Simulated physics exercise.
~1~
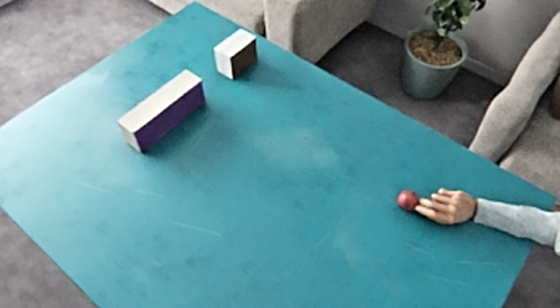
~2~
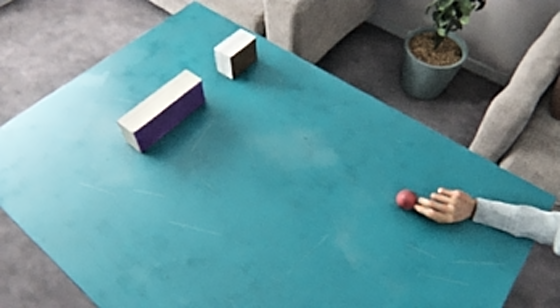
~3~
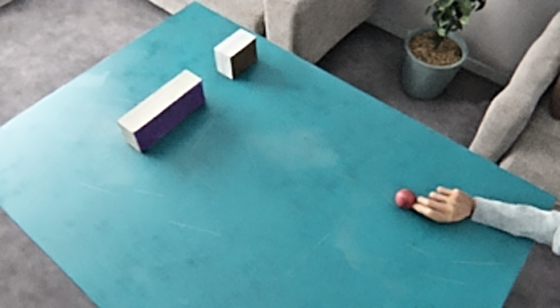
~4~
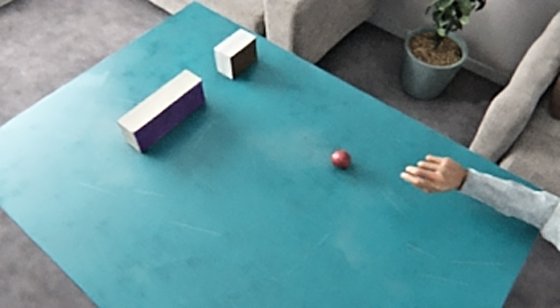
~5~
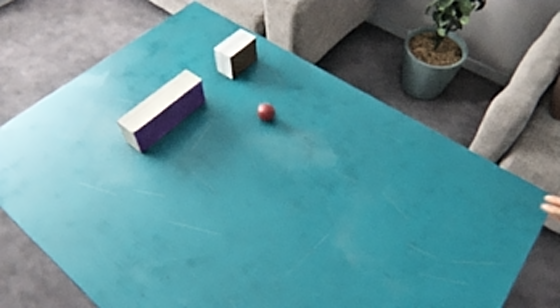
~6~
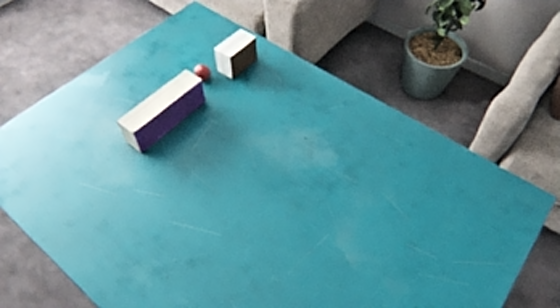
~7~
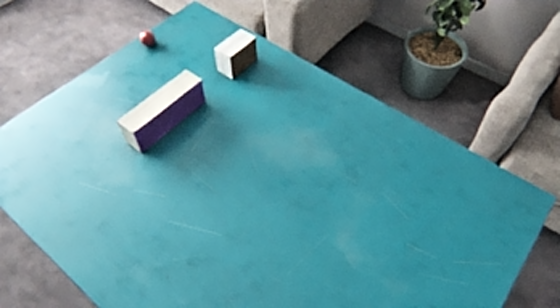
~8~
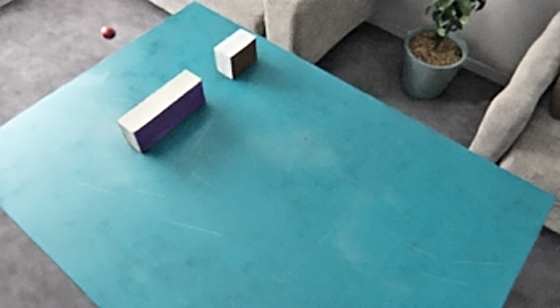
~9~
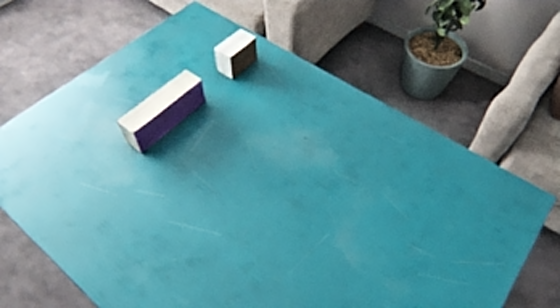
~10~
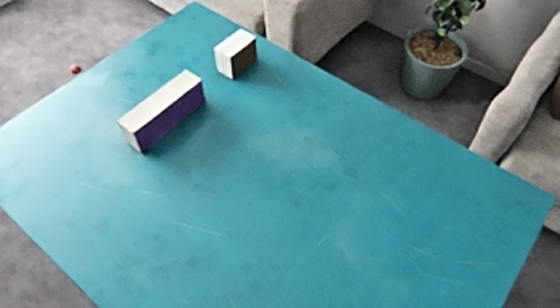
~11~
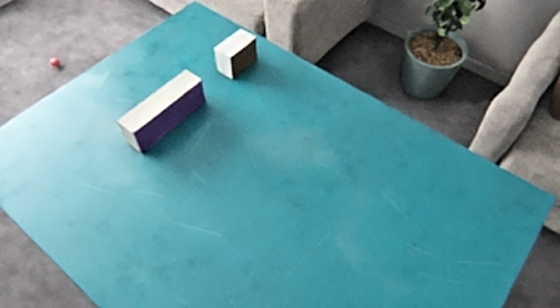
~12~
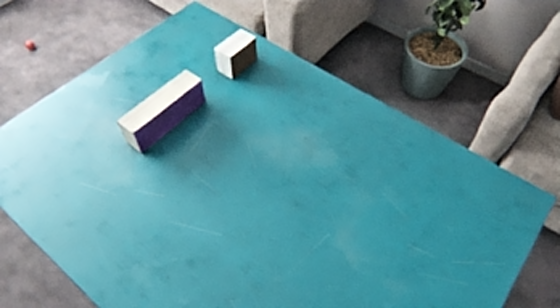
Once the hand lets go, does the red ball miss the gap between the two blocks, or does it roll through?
The red ball rolls through the gap between the two blocks, which stay in place.
In the video, a hand releases a red ball on a teal table and draws back as the ball rolls up and left, passing between a purple block and a brown one. It leaves the table's far edge and continues leftward across the gray floor.
